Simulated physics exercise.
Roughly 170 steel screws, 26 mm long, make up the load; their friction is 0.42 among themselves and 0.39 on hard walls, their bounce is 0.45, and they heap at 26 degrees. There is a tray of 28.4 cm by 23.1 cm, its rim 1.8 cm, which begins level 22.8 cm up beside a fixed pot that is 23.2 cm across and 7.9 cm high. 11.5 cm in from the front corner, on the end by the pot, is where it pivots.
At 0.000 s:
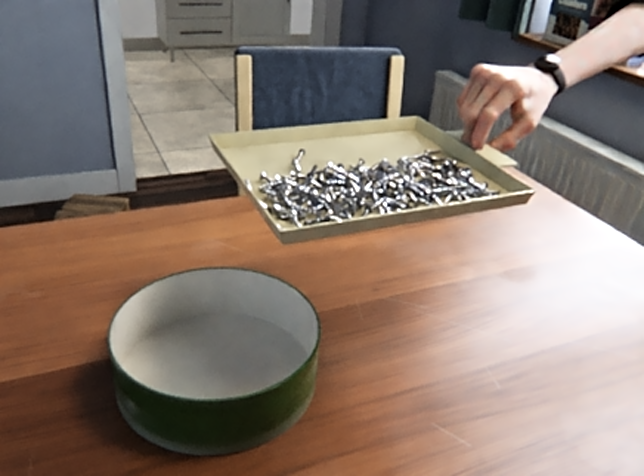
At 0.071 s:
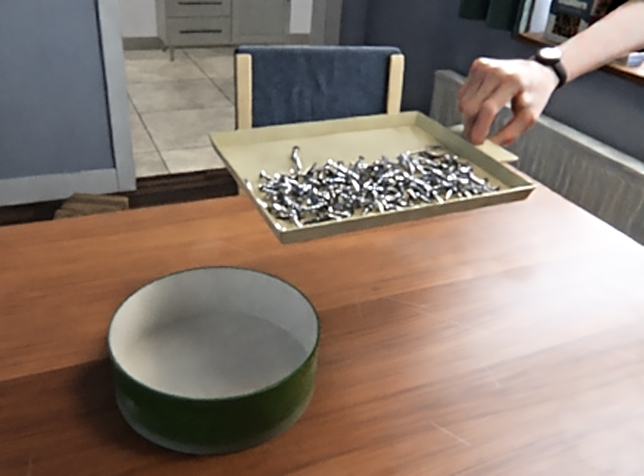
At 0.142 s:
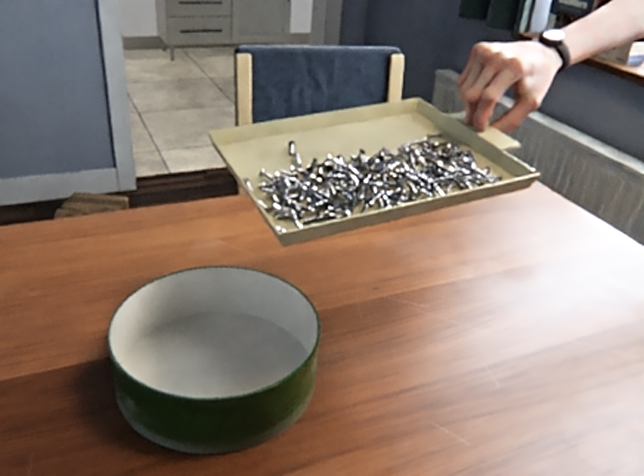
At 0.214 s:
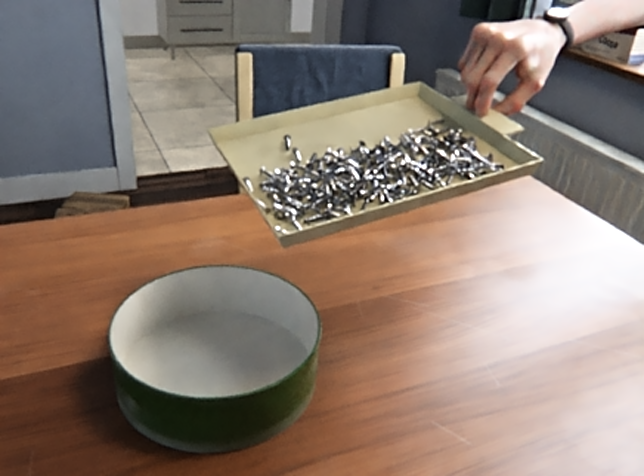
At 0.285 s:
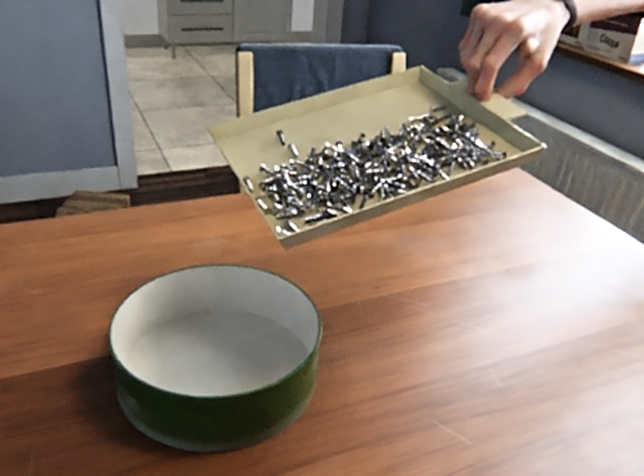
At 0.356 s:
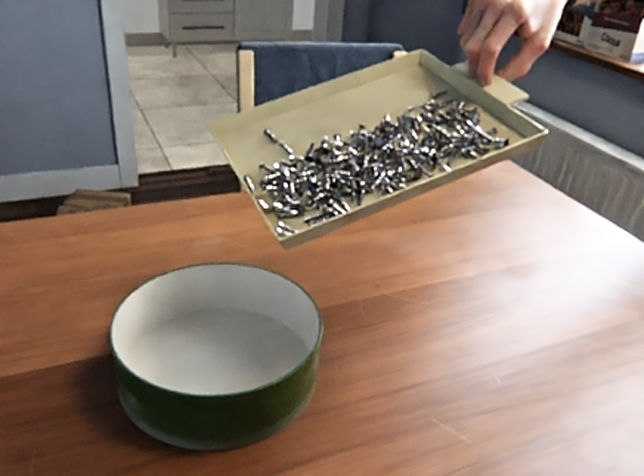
A hand with a dark wristband reaches in from the upper right, gripping a shallow beige tray of small silvery screws above a brown wooden table, seen from slightly above in a room with a blue-backed chair and radiator behind. A round green pot with a pale inside sits empty at the lower left. The hand lifts the tray's right end, slanting it leftward, while the view stays nearly still.
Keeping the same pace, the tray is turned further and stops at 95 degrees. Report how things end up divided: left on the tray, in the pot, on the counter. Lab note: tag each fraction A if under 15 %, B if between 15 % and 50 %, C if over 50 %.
Tray = A, pot = C, counter = A.
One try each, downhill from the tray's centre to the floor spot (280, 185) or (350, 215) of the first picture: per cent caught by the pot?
Roughly 100 per cent on the first try and 60 per cent on the second.
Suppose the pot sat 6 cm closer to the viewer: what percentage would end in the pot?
I'd put it at around 100 per cent.
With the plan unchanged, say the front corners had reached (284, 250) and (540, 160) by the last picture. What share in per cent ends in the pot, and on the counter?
Pot: 70, counter: 30.
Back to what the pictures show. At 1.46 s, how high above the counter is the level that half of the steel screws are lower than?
Roughly 18 cm above the counter.
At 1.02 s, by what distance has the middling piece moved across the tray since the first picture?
About 11 cm.
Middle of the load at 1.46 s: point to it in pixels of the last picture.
Approximately (264, 263) in the last picture.
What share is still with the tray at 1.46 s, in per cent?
I'd say close to 45 per cent.
Then, at 1.02 s, tilt 54 degrees; the tray holds 95 %, the pot 0 %.
After 1.46 s, tilt 78 degrees; the tray holds 45 %, the pot 30 %.
Then, at 1.97 s, tilt 95 degrees; the tray holds 0 %, the pot 95 %.
In the end, at 2.6 s, tray 0 %, pot 95 %, counter 5 %.
